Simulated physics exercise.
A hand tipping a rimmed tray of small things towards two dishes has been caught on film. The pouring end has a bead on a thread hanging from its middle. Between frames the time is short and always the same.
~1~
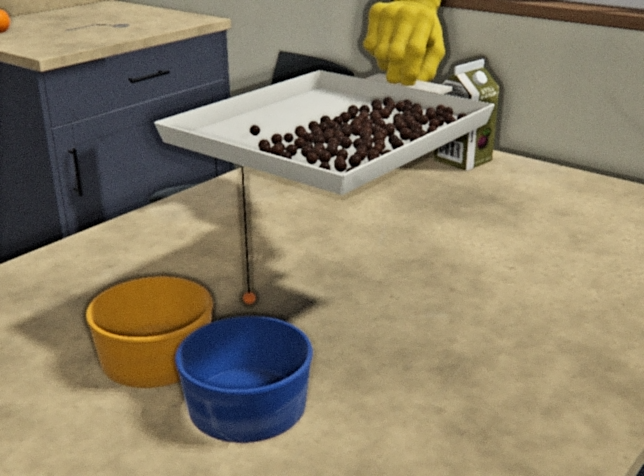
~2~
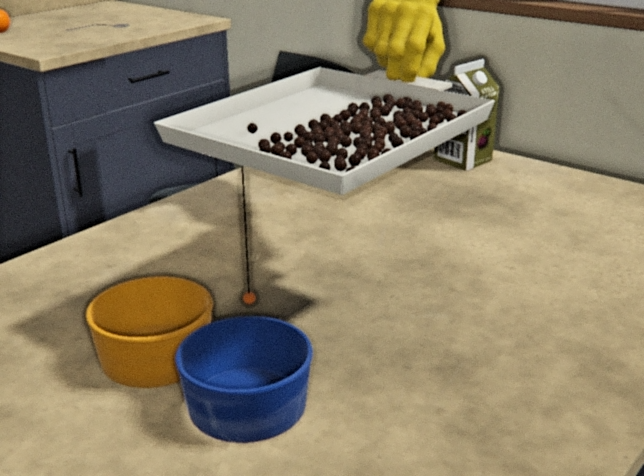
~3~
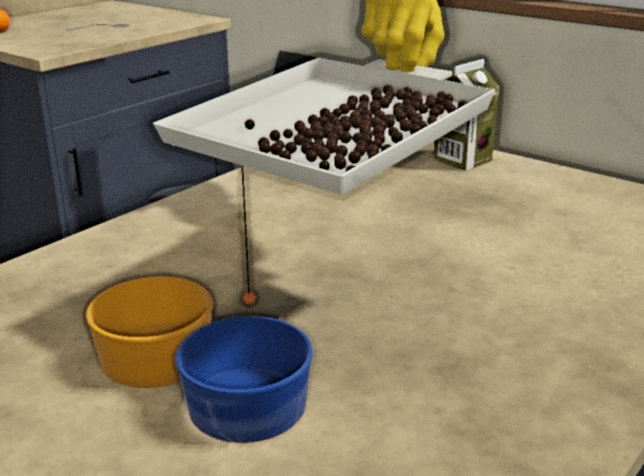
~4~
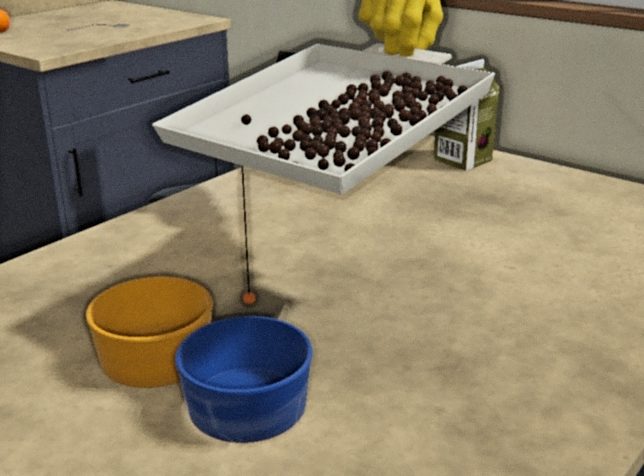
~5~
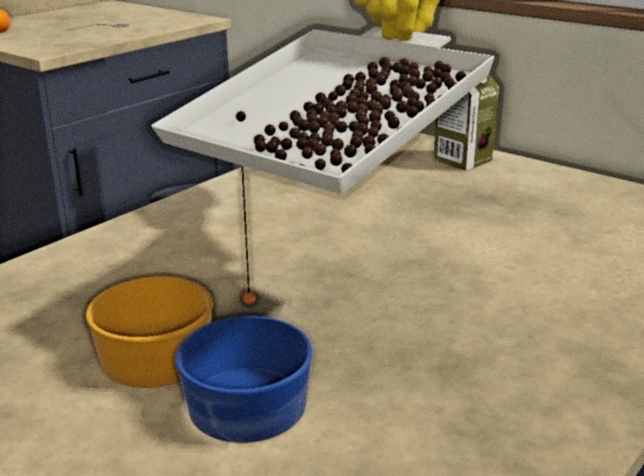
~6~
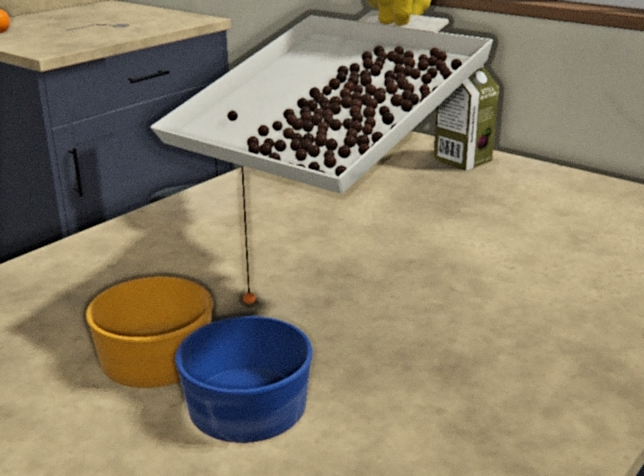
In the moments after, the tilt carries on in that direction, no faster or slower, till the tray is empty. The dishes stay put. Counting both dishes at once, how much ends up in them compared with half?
Most gets caught.
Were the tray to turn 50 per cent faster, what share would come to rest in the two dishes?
It would be some 70 in a hundred.
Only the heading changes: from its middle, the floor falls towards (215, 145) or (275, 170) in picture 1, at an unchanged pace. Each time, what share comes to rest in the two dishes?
First heading roughly 70 %, second roughly 50 %.
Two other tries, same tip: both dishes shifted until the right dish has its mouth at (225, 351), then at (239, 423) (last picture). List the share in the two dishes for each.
The first try gives 80 per cent, the second 10 per cent.
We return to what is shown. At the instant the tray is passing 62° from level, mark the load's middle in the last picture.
Somewhere about pixel (260, 151).
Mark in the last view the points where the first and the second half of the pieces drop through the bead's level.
(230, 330), then (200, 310).
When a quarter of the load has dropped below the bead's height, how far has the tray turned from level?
Around 85°, give or take.
Just after the last frame, tray tipped steeply; almost all on the tray; about a tenth in the right dish; about a tenth in the air.
A moment on, tray tipped past a quarter turn; just a few on the tray; roughly half in the right dish; roughly a quarter in the left dish; about a tenth outside both; roughly a quarter in the air.
Further on, tray tipped past a quarter turn; roughly half in the right dish; roughly a quarter in the left dish; roughly a quarter outside both.
When it is over, tray tipped past a quarter turn; roughly half in the right dish; roughly a quarter in the left dish; roughly a quarter outside both.
